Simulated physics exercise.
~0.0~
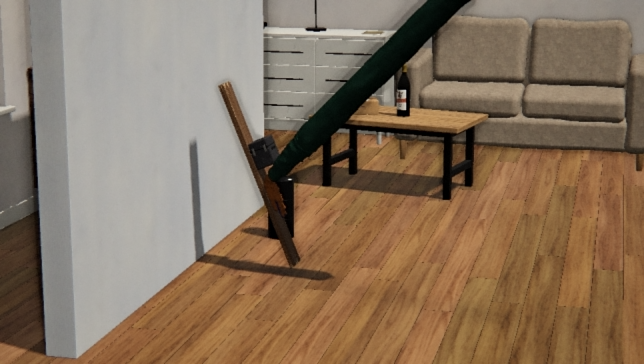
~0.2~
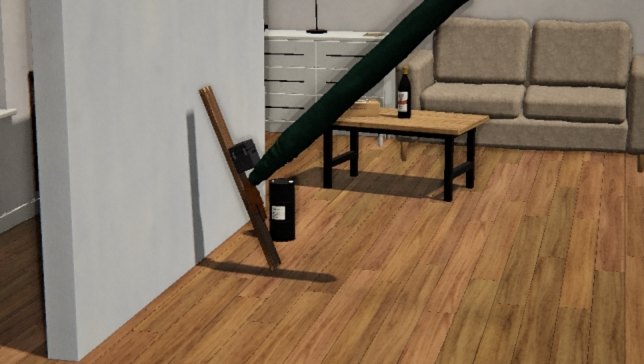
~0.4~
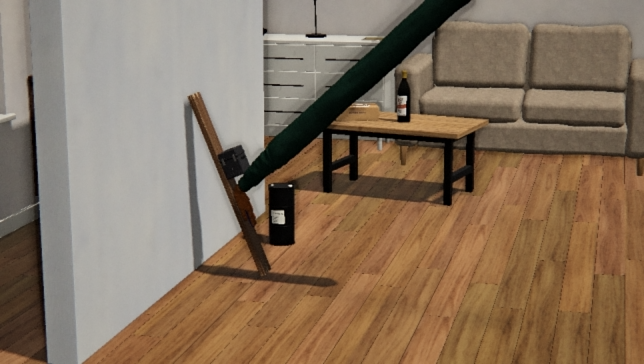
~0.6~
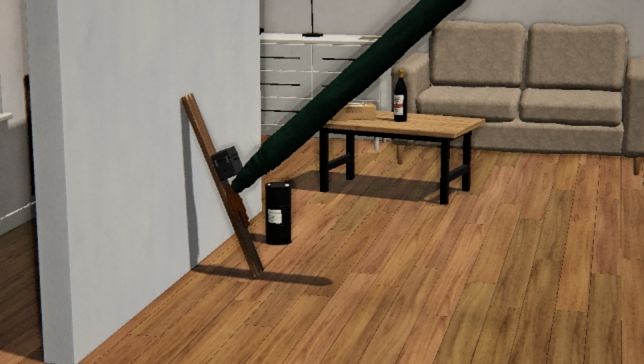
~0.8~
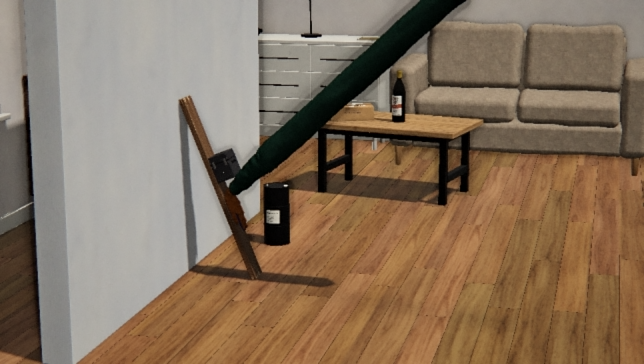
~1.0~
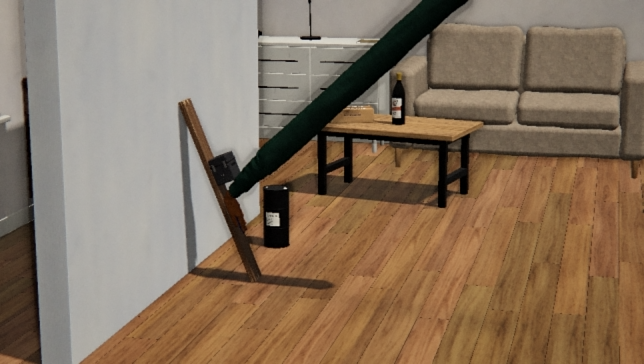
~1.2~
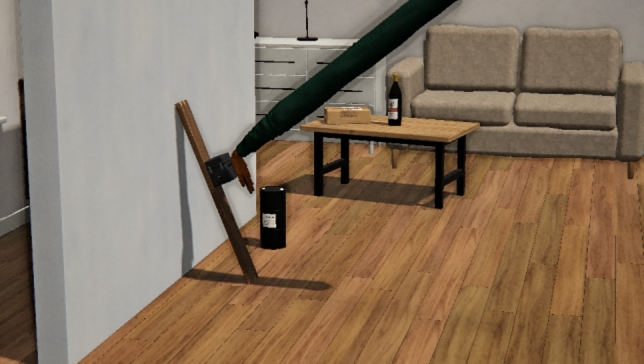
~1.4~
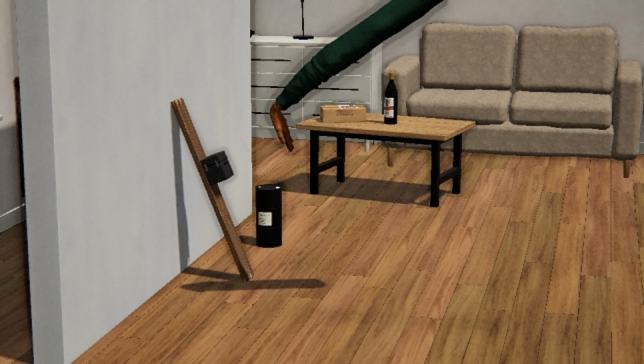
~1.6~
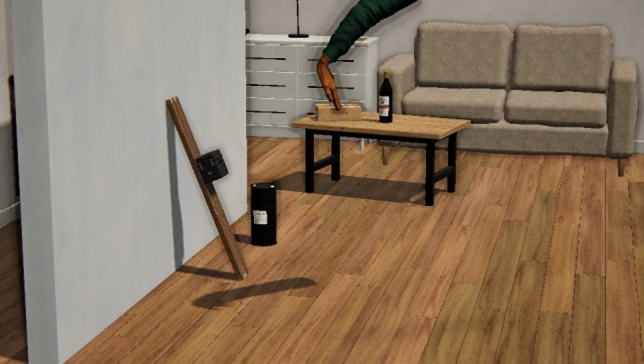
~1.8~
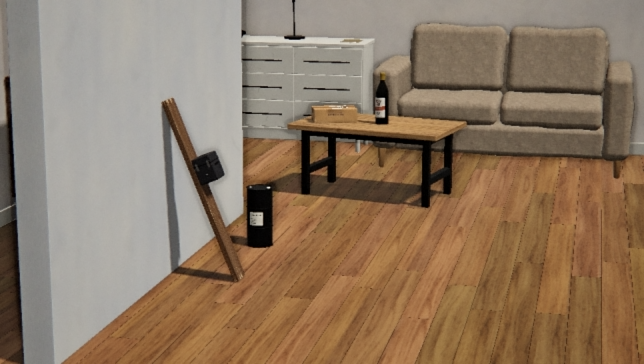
In a living room with a wood floor, seen from slightly above by a gently swaying camera, a pale wall stands at the left. A beige sofa, a white chest of drawers and a wooden table holding a dark bottle are behind. A dark green-sleeved arm reaches down from the top, holding a brown plank with a dark block on it beside a black canister. The arm moves the plank leftward until it leans against the wall, then holds it there. The hand lets go and draws back out of view, and the plank stays leaning, the canister still standing beside it.
